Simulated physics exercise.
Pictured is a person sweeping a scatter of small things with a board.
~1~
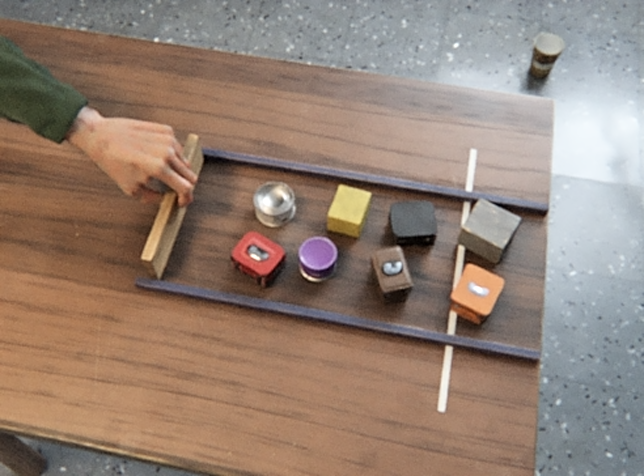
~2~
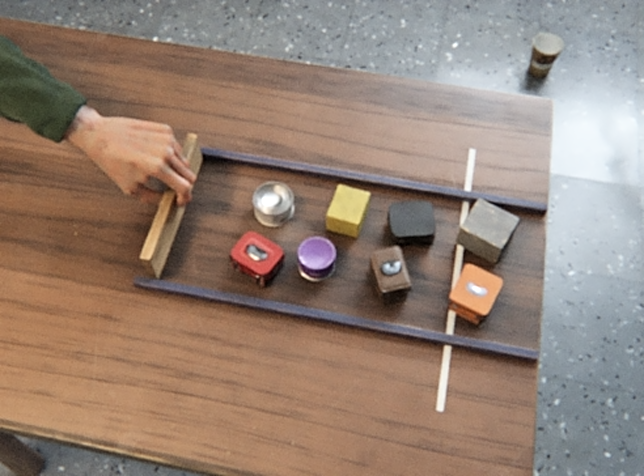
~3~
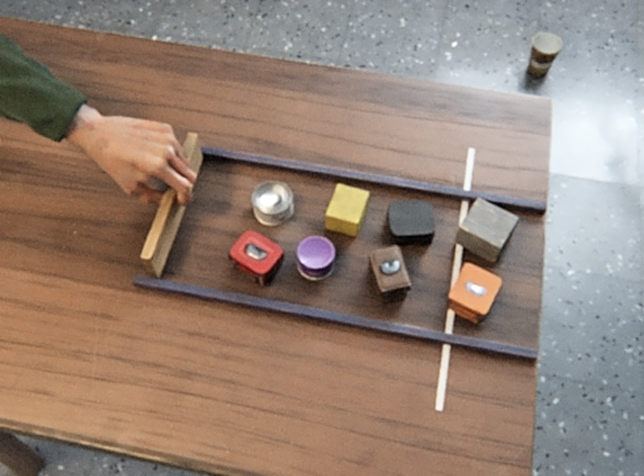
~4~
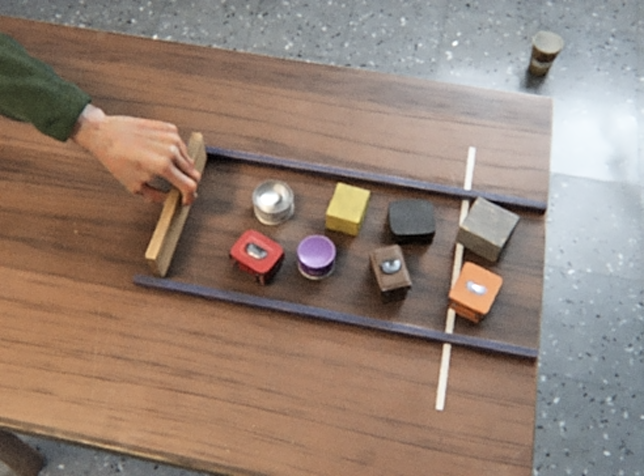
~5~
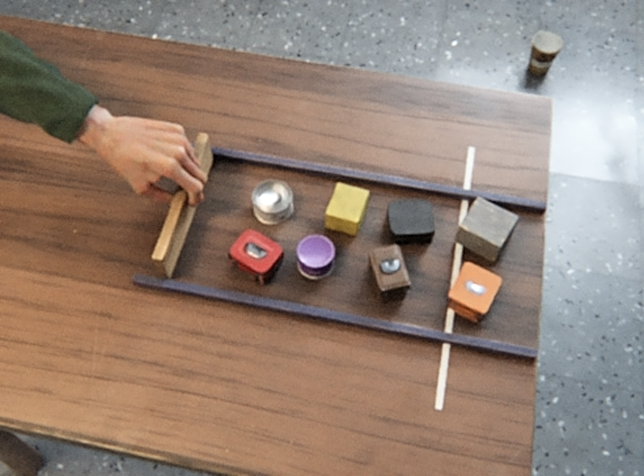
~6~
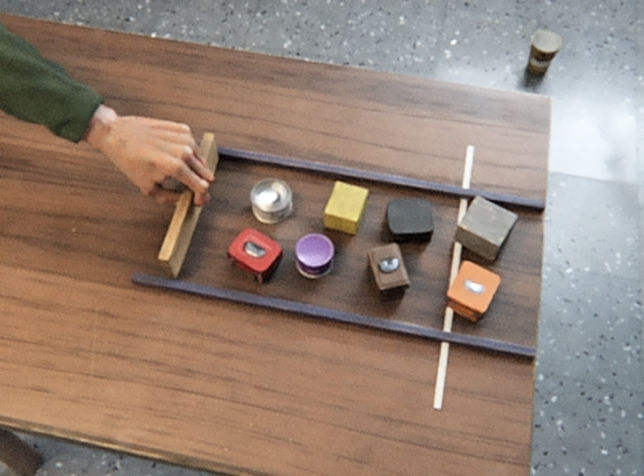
A hand slides a wooden board slightly right toward small objects that stay still on a table.
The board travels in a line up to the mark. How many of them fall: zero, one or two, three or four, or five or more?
Three or four.
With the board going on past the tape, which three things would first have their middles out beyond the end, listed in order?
They go in this order: The grey block, the orange case and the black case.
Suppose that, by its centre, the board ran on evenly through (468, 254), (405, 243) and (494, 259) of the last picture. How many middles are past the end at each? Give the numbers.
Past-the-end tally - position 1: 3, position 2: 1, position 3: 6.
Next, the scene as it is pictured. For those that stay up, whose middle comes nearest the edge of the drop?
The brown case winds up nearest.
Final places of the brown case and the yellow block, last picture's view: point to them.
The brown case comes to rest at (528, 320), and the yellow block comes to rest at (517, 232).
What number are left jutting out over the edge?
You'd get 1.
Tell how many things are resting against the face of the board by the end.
The answer is 2.
A little later, none off yet; grey block at rest near (485, 229); orange case at rest near (472, 292); black case at rest near (409, 222).
Next, none off yet; grey block shifted a little near (497, 229); orange case at rest near (473, 292); black case shifted about its own width near (446, 227).
Later still, none off yet; grey block tilted well over near (566, 242); orange case shifted about its own width near (540, 321); black case shifted well along near (518, 240).
When it is over, the number that fall off is three or four; down, black case, orange case and grey block.
